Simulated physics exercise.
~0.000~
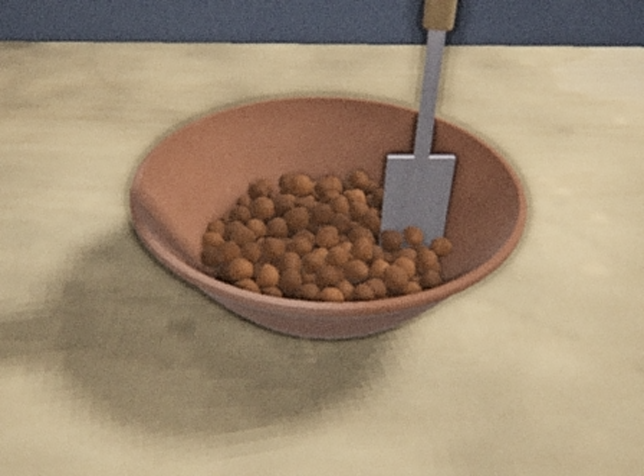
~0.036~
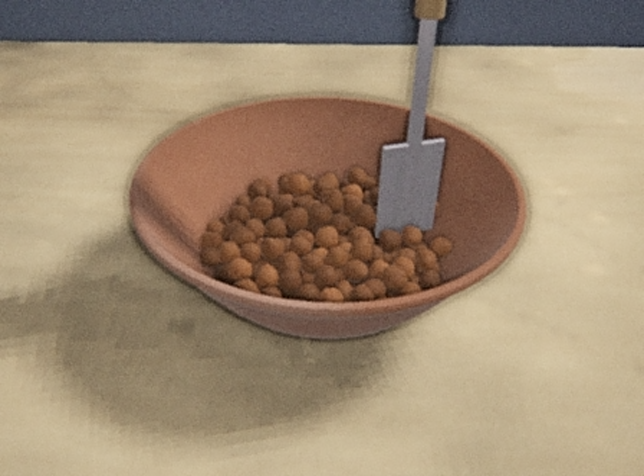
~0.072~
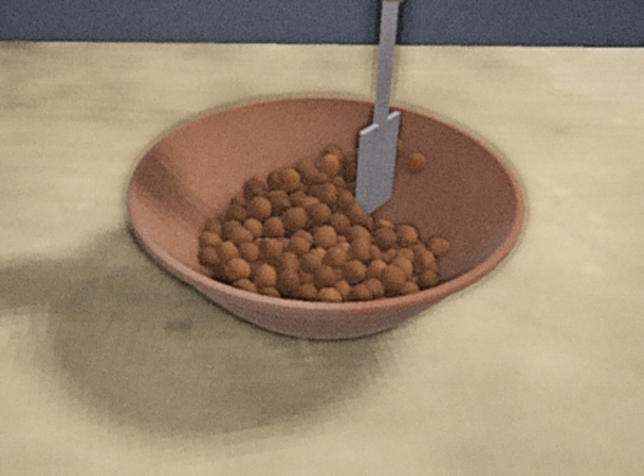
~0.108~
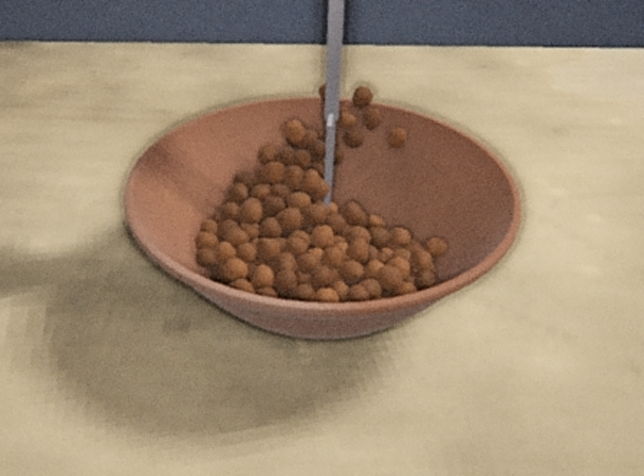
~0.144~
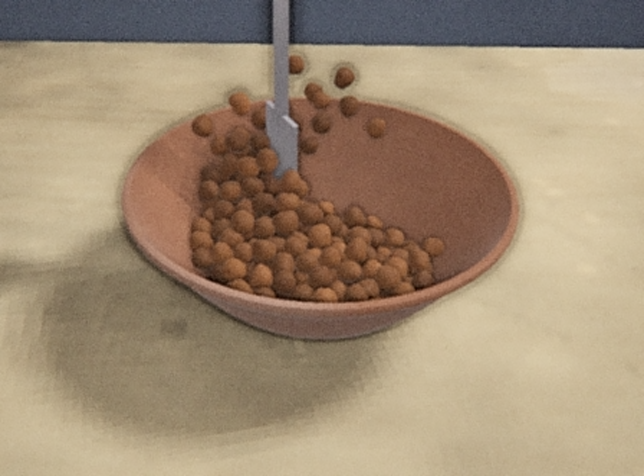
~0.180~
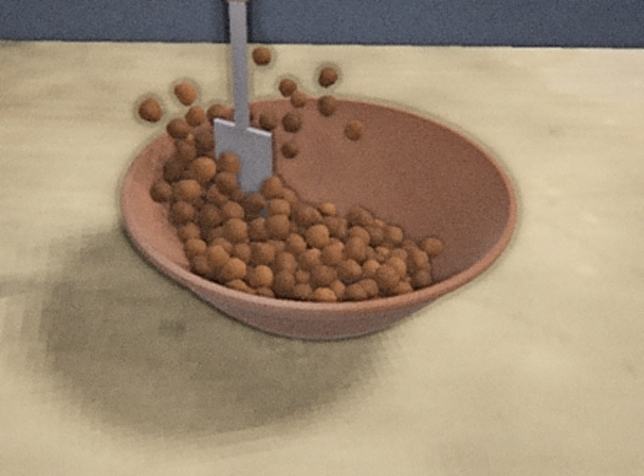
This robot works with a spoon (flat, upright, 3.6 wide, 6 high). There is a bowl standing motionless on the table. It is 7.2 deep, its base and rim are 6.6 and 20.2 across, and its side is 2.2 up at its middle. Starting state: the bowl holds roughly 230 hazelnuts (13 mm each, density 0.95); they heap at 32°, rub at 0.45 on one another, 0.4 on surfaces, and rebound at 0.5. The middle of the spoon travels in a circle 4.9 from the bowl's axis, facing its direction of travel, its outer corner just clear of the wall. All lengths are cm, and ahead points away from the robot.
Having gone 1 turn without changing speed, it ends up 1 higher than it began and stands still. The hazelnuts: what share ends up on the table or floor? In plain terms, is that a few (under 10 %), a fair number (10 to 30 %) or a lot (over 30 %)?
A fair number, 10 to 30 %.
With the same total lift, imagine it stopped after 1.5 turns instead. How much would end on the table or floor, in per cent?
Then roughly 15 percent.
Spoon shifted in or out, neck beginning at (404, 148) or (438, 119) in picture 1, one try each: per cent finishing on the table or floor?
Roughly 10 and 10 per cent.
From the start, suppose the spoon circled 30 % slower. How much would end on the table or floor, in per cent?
Then roughly 5 per cent.
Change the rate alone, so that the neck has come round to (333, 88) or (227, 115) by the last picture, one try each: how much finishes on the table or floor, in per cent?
About 0 and 20 per cent.
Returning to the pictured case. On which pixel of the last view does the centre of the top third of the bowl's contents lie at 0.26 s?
I'd point to somewhere close to (255, 255).
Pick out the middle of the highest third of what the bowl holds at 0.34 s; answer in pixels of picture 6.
The centre is roughly (401, 266).
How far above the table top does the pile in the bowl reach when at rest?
It reaches some 6.0 cm above the table.
After 0.26 s, 226° round, highest piece 10 above the table; 223 in the bowl, 2 on the table or floor, 8 in flight or on the tool.
After 0.34 s, 303° round, highest piece 10 above the table; 215 in the bowl, 7 on the table or floor, 11 in flight or on the tool.
After 0.58 s, 0° round, highest piece 8 above the table; 201 in the bowl, 31 on the table or floor, 1 in flight or on the tool.
After 1.28 s, 0° round, highest piece 6 above the table; 201 in the bowl, 32 on the table or floor.
At rest, 201 in the bowl, 32 on the table or floor. That is 14 % on the table or floor.
